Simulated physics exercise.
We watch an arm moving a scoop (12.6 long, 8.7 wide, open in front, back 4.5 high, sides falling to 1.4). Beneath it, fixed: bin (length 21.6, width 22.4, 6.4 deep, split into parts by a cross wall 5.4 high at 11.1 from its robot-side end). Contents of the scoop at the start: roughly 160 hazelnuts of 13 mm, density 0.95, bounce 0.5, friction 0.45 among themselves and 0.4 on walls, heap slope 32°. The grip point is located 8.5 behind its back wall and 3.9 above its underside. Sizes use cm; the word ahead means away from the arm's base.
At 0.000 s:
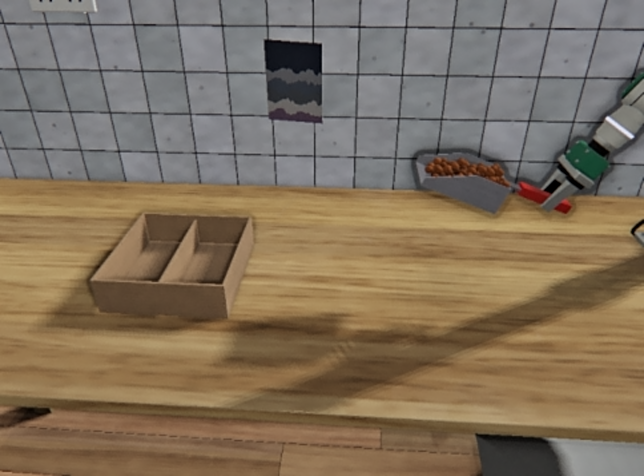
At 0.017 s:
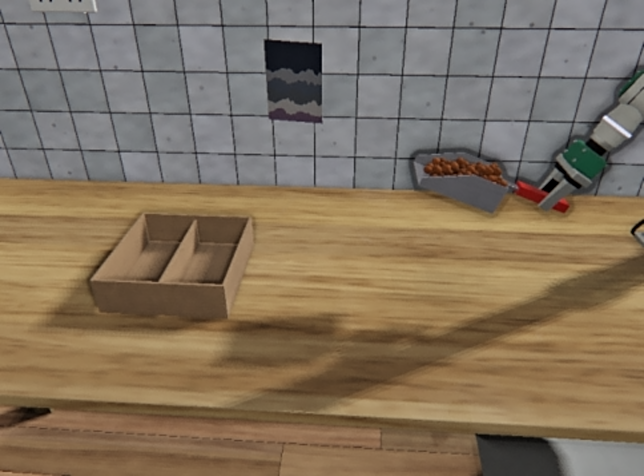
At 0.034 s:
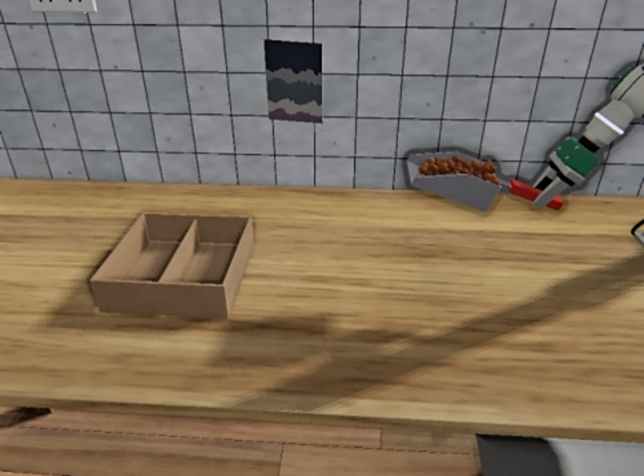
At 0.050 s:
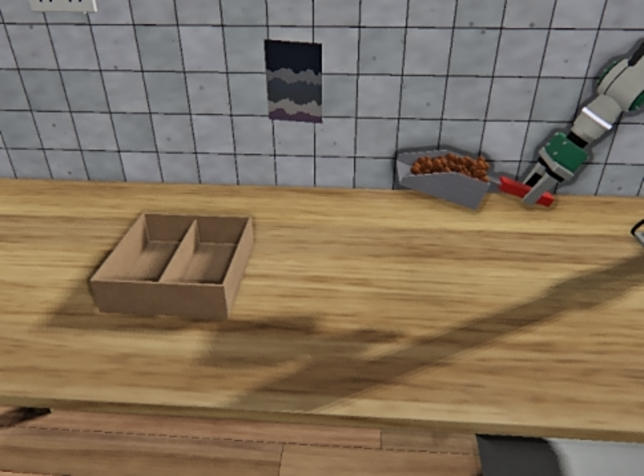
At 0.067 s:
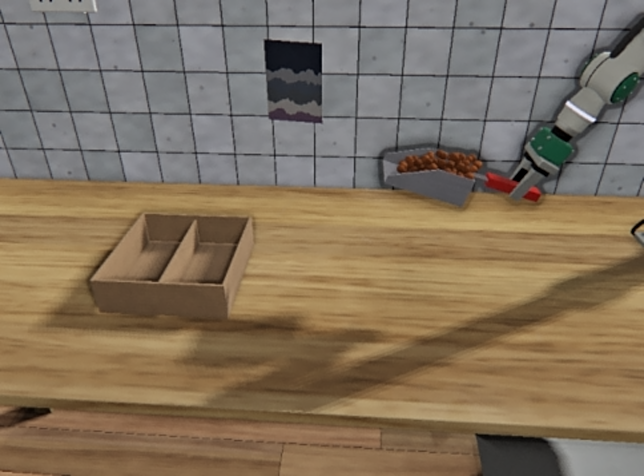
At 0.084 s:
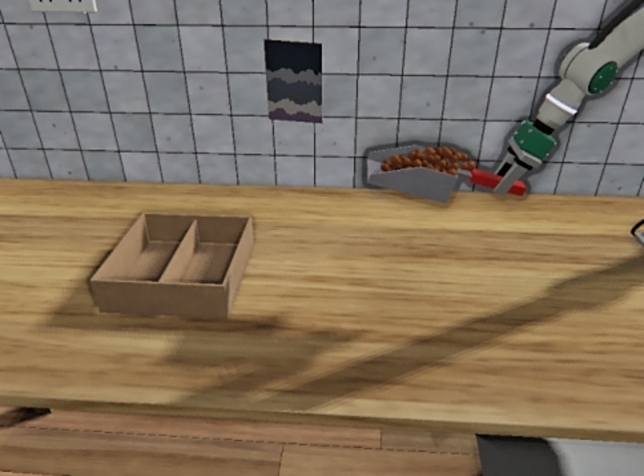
A robot arm moves a gray scoop of brown nuts slowly left above a wooden counter.
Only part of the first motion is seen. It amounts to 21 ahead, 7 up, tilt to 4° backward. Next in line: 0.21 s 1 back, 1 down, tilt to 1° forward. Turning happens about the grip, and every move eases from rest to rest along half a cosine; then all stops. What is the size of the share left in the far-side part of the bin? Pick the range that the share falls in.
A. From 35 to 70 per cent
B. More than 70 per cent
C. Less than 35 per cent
A, from 35 to 70 per cent.
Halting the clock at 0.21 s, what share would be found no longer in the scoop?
Some 25 per cent.
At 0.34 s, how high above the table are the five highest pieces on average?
Close to 22 cm above the tabletop.
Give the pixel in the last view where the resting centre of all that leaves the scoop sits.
It sits close to (187, 270).
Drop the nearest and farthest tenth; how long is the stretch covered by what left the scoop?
The stretch is around 24 cm.
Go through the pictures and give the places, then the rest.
In the first frame, scoop floor at (461, 188), tilted 21° backward; upper third of the load around (462, 172), from x 430 to 505, top at y 160; 160 on the scoop.
In the second frame, scoop floor at (459, 188), tilted 21° backward; upper third of the load around (464, 171), from x 430 to 500, top at y 160.
In the third frame, scoop floor at (453, 187), tilted 20° backward; upper third of the load around (463, 169), from x 425 to 495, top at y 160.
In the fourth frame, scoop floor at (442, 185), tilted 18° backward; upper third of the load around (455, 167), from x 415 to 485, top at y 155.
In the fifth frame, scoop floor at (428, 183), tilted 17° backward; upper third of the load around (445, 164), from x 400 to 480, top at y 155; 158 on the scoop, 2 in flight or on a rim.
In the sixth frame, scoop floor at (413, 181), tilted 15° backward; upper third of the load around (432, 162), from x 385 to 470, top at y 150; 155 on the scoop, 5 in flight or on a rim.
By 0.21 s, tilted 4° backward, highest piece 27 above the table; 120 on the scoop, 40 in flight or on a rim.
By 0.34 s, level, highest piece 22 above the table; 4 on the table or floor, 2 on the scoop, 1 in the robot-side part, 153 in flight or on a rim.
By 0.61 s, level, highest piece 8 above the table; 77 in the far-side part, 57 in the robot-side part, 16 on the table or floor, 10 in flight or on a rim.
By 1.66 s, level, highest piece 2 above the table; 77 in the far-side part, 56 in the robot-side part, 27 on the table or floor.
Final count, 77 in the far-side part, 56 in the robot-side part, 27 on the table or floor. That is 48 % in the far-side part of the bin.
